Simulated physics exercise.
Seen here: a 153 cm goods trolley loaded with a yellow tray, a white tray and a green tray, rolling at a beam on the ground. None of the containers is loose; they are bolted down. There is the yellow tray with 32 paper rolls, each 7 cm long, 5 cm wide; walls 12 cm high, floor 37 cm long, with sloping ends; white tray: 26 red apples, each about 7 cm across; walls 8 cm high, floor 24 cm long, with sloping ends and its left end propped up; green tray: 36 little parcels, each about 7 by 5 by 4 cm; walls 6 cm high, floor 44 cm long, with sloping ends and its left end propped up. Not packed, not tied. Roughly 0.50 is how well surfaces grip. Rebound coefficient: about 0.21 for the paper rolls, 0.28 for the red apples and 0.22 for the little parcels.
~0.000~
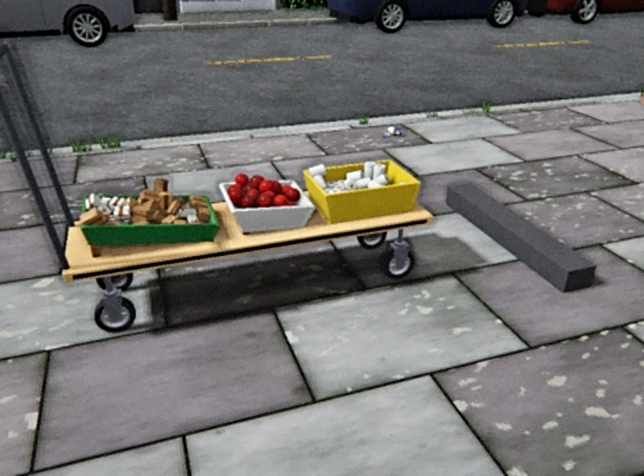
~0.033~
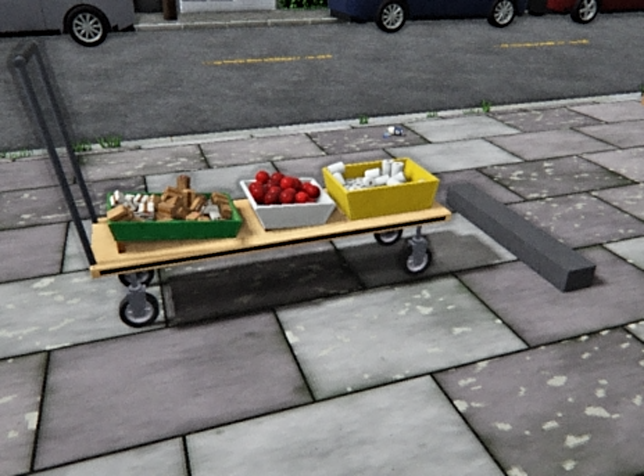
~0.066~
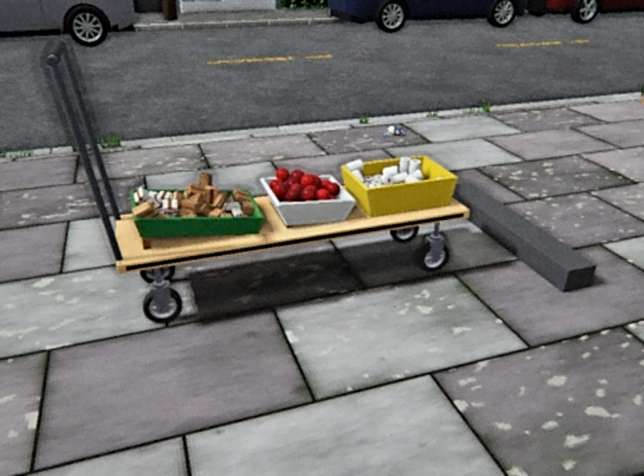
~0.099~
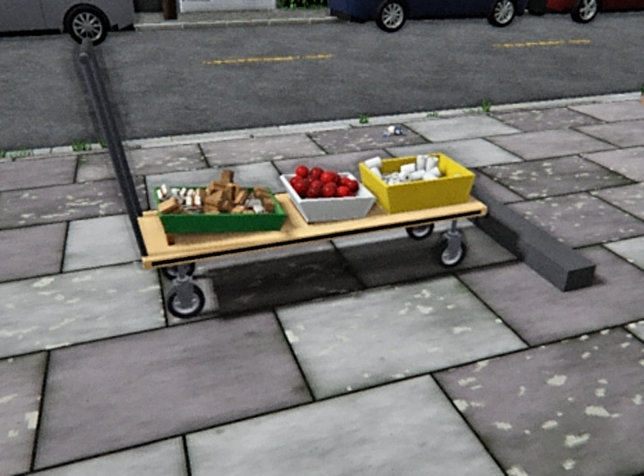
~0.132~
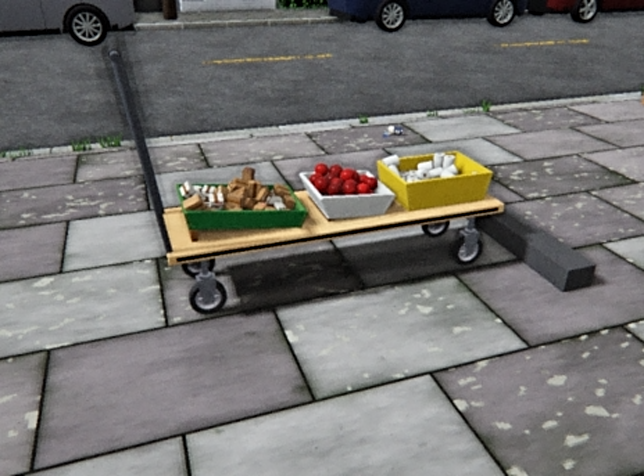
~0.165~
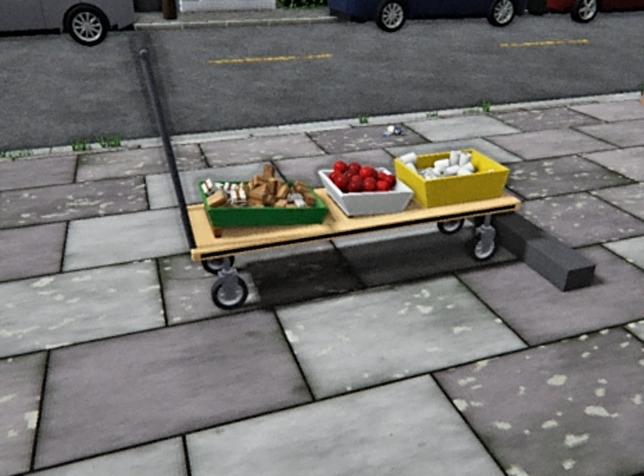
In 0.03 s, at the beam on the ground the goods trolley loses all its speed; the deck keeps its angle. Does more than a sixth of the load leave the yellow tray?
Spillage stays beneath one sixth.
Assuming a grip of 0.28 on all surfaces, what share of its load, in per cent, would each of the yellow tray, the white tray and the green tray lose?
You'd see yellow tray shed 20 percent, white tray shed 50 percent, and green tray shed 30 percent.
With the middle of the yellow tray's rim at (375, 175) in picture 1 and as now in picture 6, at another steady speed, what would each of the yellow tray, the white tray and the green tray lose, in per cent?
Under that change it'd be yellow tray at 0, white tray at 40 and green tray at 20 percent.
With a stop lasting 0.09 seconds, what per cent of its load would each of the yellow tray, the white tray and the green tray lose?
You'd end up with yellow tray at 10 %, white tray at 40 % and green tray at 30 %.
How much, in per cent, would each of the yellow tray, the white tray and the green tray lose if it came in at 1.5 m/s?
Yellow tray 0 %, white tray 10 %, green tray 10 %.
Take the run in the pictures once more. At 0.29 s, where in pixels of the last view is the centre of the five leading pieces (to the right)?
Close to (499, 160) in the last view.
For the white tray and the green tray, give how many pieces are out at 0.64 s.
The white tray is at about 12 and the green tray at about 12.
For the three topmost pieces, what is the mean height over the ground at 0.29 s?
Height, averaged: Around 56 cm.
After 0.19 s, impact.
After 0.29 s, yellow tray 32 in, 0 out, white tray 24 in, 2 out and green tray 34 in, 2 out.
After 0.41 s, yellow tray 30 in, 2 out, white tray 16 in, 10 out and green tray 27 in, 9 out.
After 0.64 s, yellow tray 30 in, 2 out, white tray 15 in, 11 out and green tray 23 in, 13 out.
Outcome (at 1.14 s), yellow tray 30 in, 2 out, white tray 14 in, 12 out and green tray 22 in, 14 out. Asked share, 2 of 32, 6 per cent.
